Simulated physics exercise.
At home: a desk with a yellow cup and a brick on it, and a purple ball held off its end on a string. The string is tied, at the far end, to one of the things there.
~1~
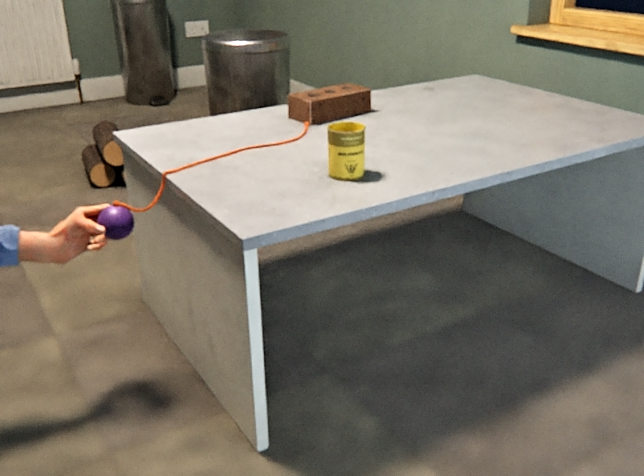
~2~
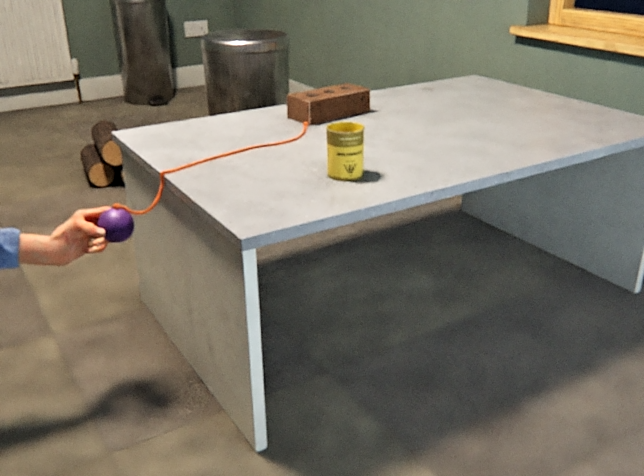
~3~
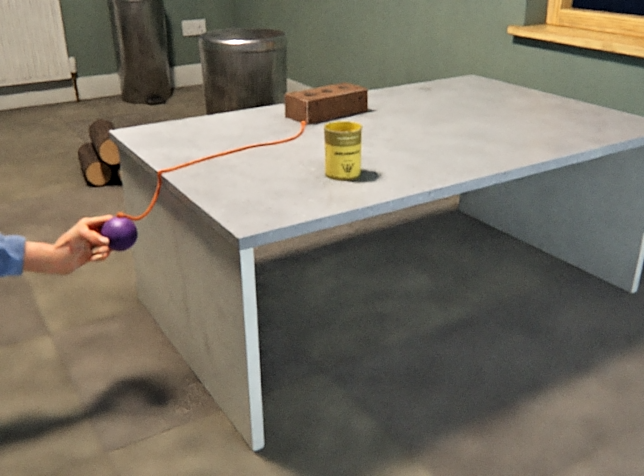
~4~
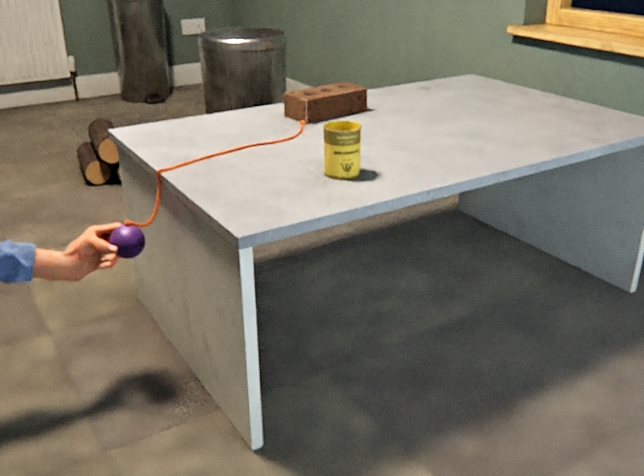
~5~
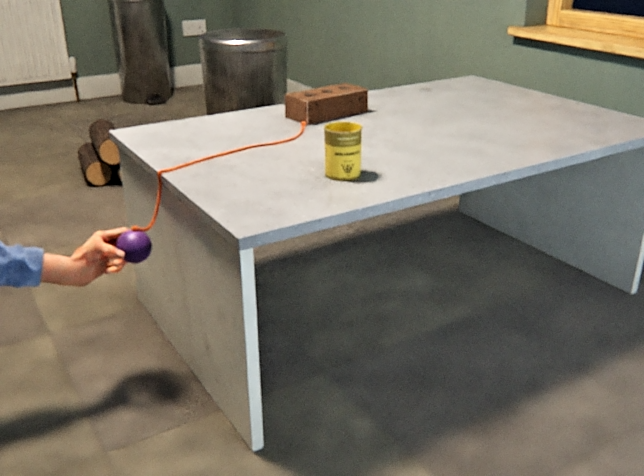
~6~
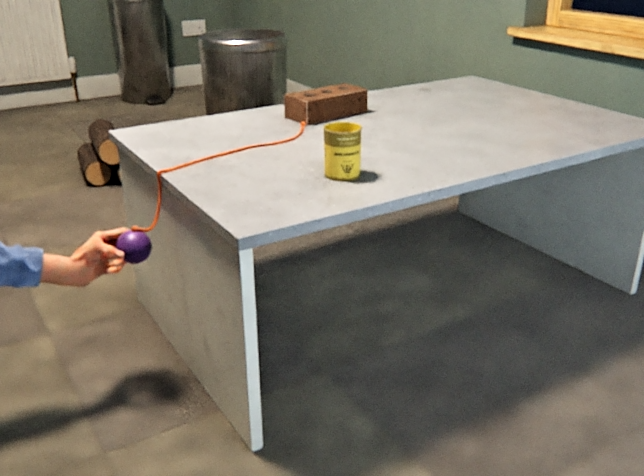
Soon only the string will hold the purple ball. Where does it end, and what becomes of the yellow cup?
By the end the purple ball has stayed suspended, and the yellow cup has held its position.
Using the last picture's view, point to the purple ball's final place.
Resting place: Roughly (151, 273).
Then, 0.88 s past the final frame, ball in the air near (135, 278); brick still; cup still.
Then, 1.90 s past the final frame, ball in the air near (130, 280); brick still; cup still.
When it is over, ball in the air near (151, 273); brick still; cup still. The purple ball hangs in the air and the yellow cup remains where it stands.
